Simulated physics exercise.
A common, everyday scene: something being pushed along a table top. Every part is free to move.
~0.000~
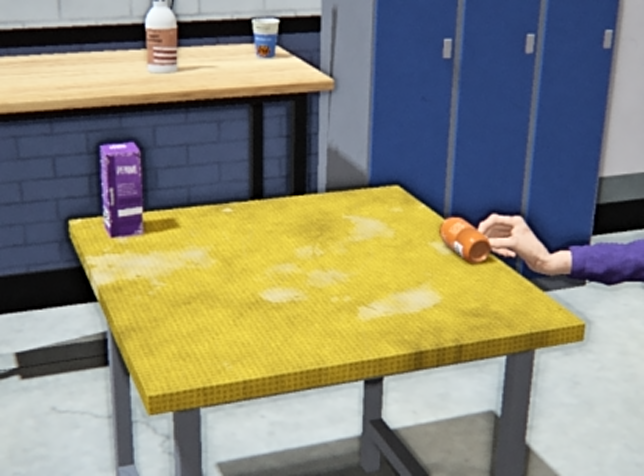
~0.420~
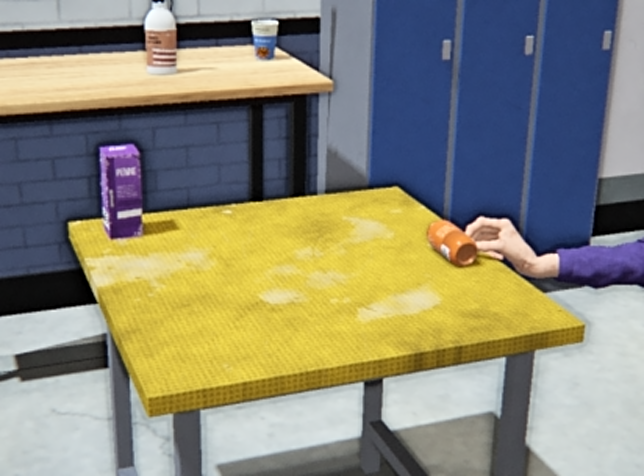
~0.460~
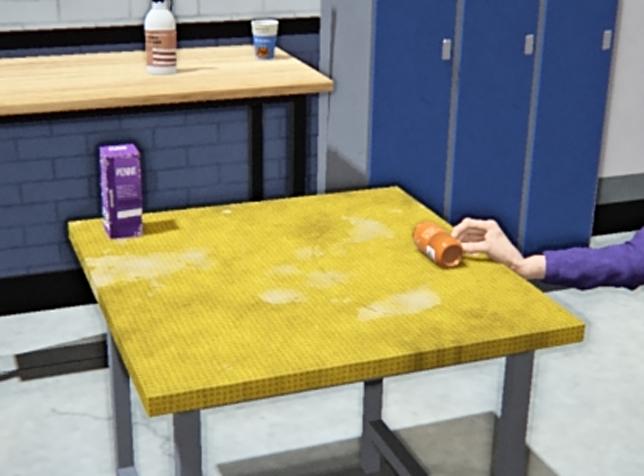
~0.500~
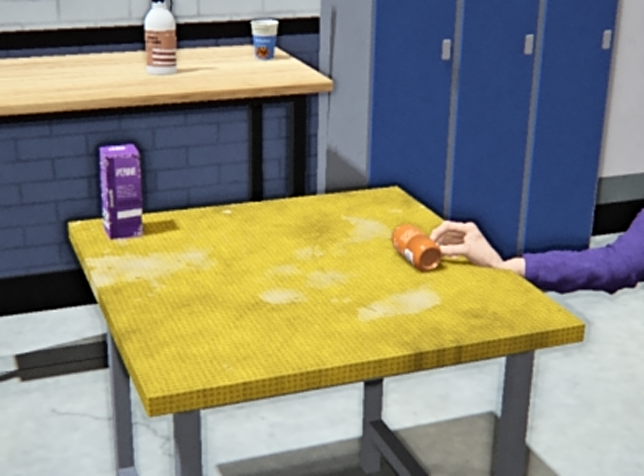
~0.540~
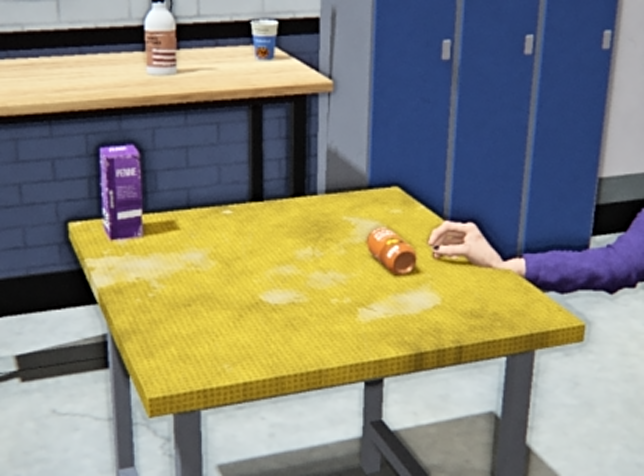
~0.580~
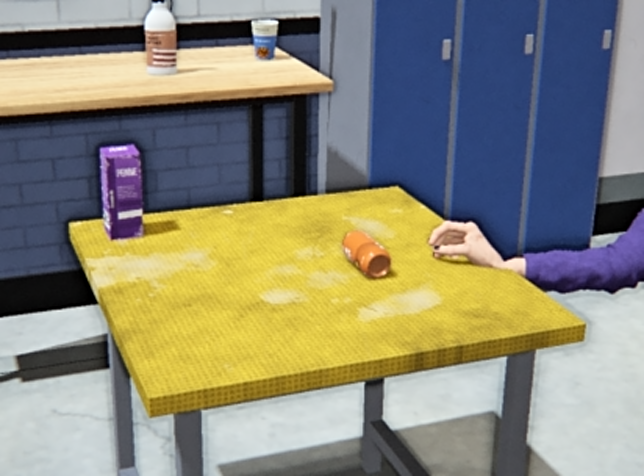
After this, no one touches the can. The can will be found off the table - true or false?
True.
After 0.98 s, orange can now off the table.
After 1.48 s, things are still on the move.
In the end (1.9 s), off the table, orange can.
